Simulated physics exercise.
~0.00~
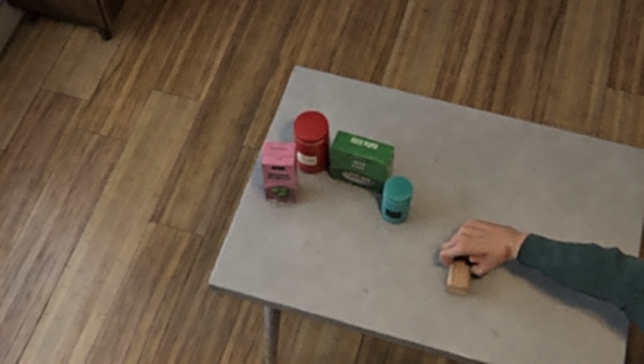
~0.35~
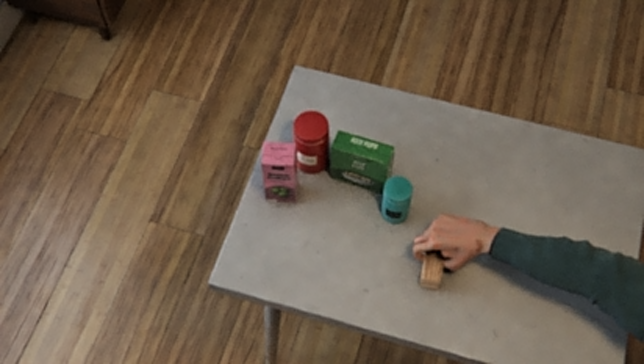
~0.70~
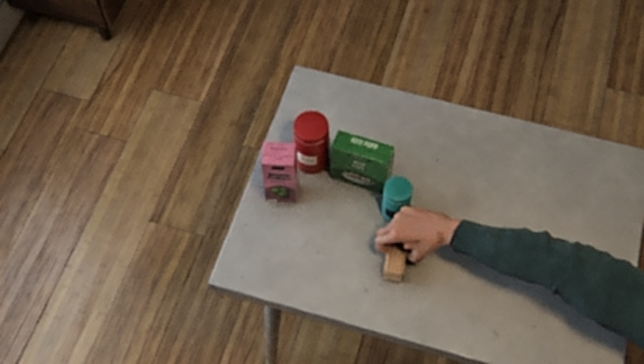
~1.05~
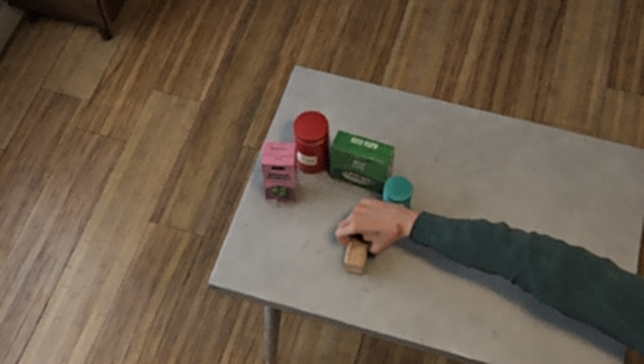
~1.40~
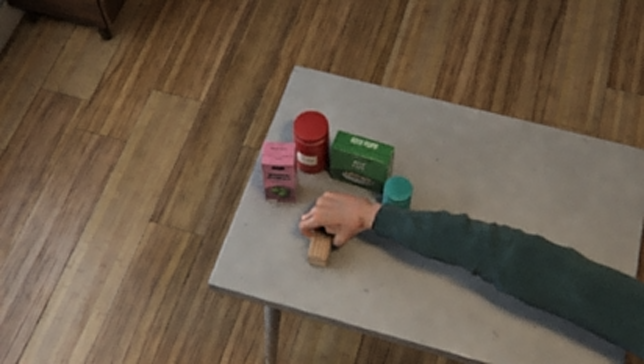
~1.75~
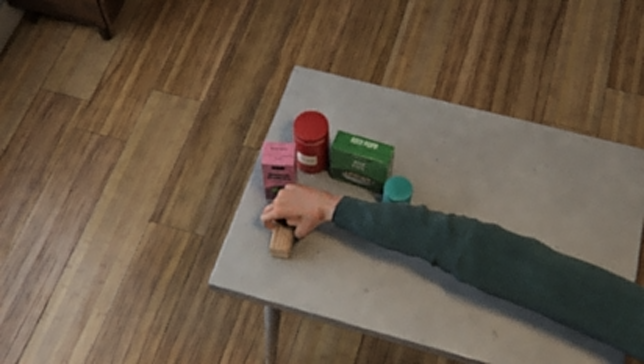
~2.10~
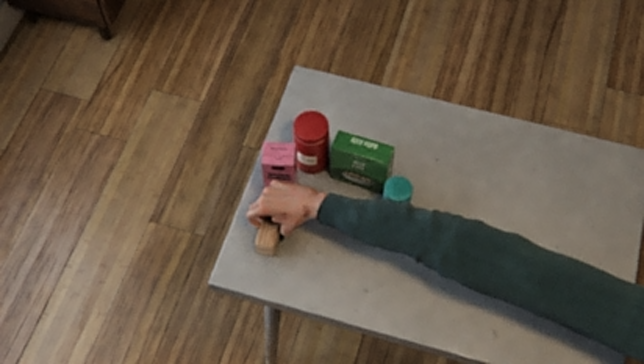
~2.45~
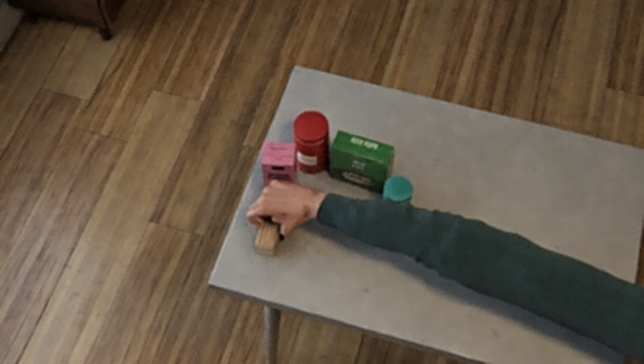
A hand in a dark green sleeve grips a small wooden block on a grey tabletop, seen from above at an angle, with a brown wooden floor around it. Toward the back left stand a pink carton, a red jar, a green packet and a turquoise jar. The hand slides the block steadily left, passing in front of the turquoise jar and then the green packet. It continues until it is just in front of the pink carton, near the table's left edge. There the hand stops and rests, with all four items still standing in their original places.
